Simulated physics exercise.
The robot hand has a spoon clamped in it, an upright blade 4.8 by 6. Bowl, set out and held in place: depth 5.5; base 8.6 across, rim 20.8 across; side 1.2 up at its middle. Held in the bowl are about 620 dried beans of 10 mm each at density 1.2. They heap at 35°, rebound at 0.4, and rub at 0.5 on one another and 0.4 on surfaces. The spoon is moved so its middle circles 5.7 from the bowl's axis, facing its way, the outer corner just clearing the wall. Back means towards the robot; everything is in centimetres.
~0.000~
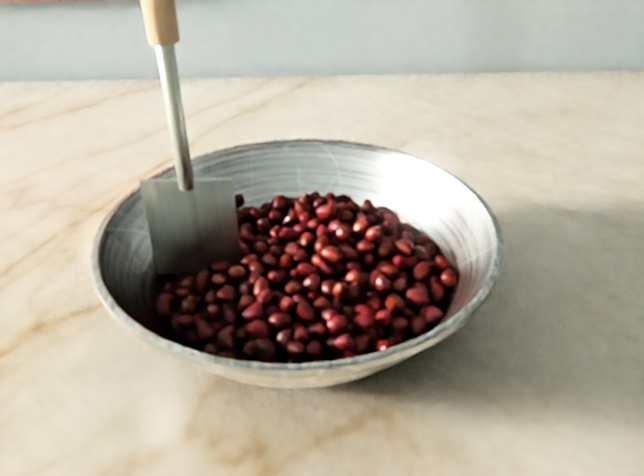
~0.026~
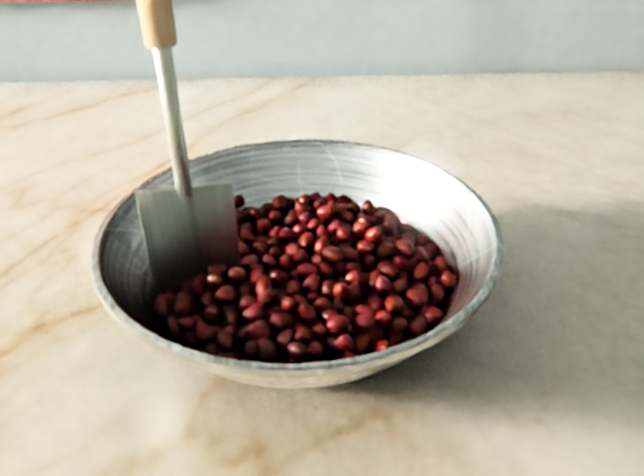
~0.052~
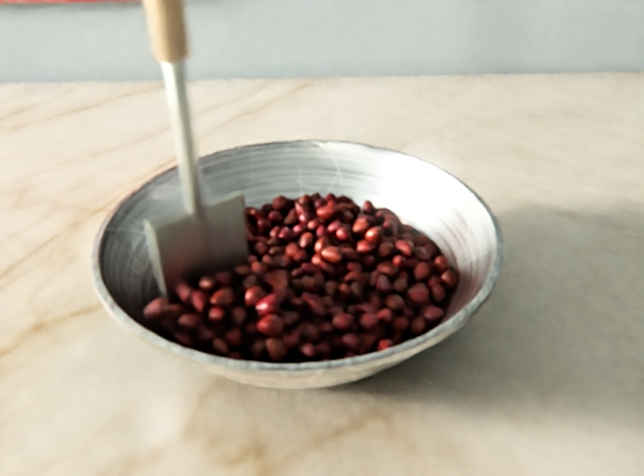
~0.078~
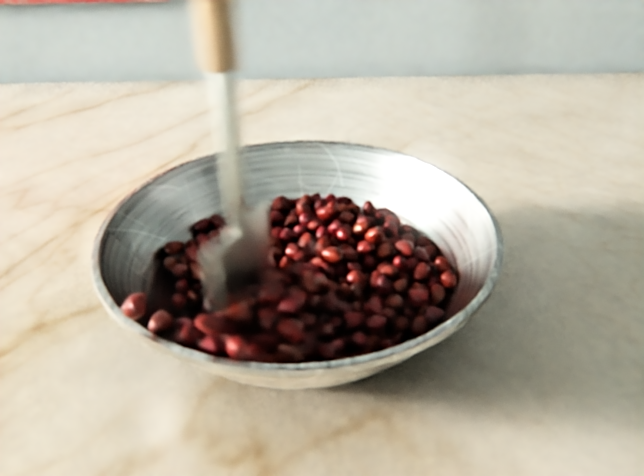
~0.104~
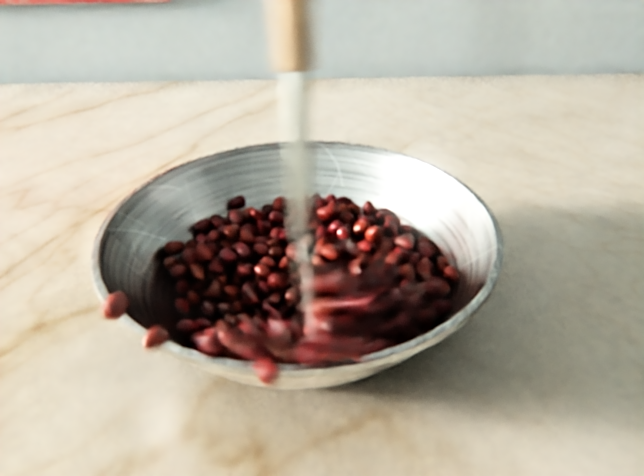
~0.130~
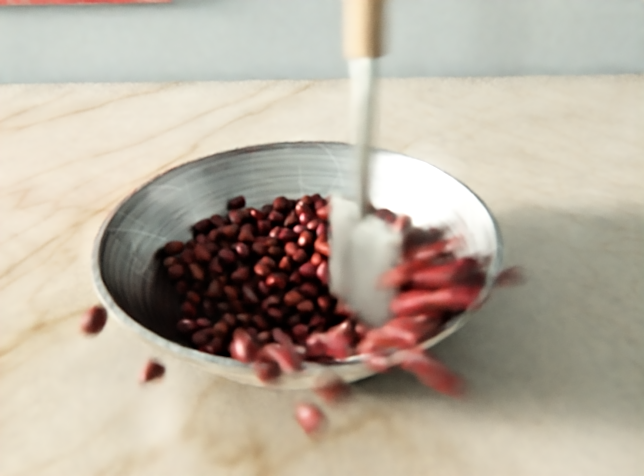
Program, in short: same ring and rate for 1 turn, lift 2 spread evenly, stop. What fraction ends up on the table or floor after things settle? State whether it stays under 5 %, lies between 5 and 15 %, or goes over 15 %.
It goes over 15 %.
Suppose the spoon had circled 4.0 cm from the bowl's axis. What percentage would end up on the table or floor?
That would give close to 30 per cent.
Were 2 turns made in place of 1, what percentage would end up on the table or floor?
It would be around 30 percent.
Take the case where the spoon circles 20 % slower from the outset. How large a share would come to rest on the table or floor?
Then roughly 15 %.
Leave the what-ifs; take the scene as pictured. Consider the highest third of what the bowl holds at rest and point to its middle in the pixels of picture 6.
Centre, approx.: (308, 245).
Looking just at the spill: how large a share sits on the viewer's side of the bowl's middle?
Near 40 in a hundred.
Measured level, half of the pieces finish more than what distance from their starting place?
Reading: Around 1 cm.
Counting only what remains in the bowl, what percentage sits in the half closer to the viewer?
About 40 per cent.
After 0.21 s, 209° round, highest piece 13 above the table; 548 in the bowl, 67 in flight or on the tool.
After 0.28 s, 295° round, highest piece 11 above the table; 508 in the bowl, 36 on the table or floor, 71 in flight or on the tool.
After 0.52 s, 0° round, highest piece 16 above the table; 482 in the bowl, 130 on the table or floor, 3 in flight or on the tool.
After 1.22 s, 0° round, highest piece 5 above the table; 482 in the bowl, 133 on the table or floor.
At rest, 482 in the bowl, 133 on the table or floor. That is 22 % on the table or floor.
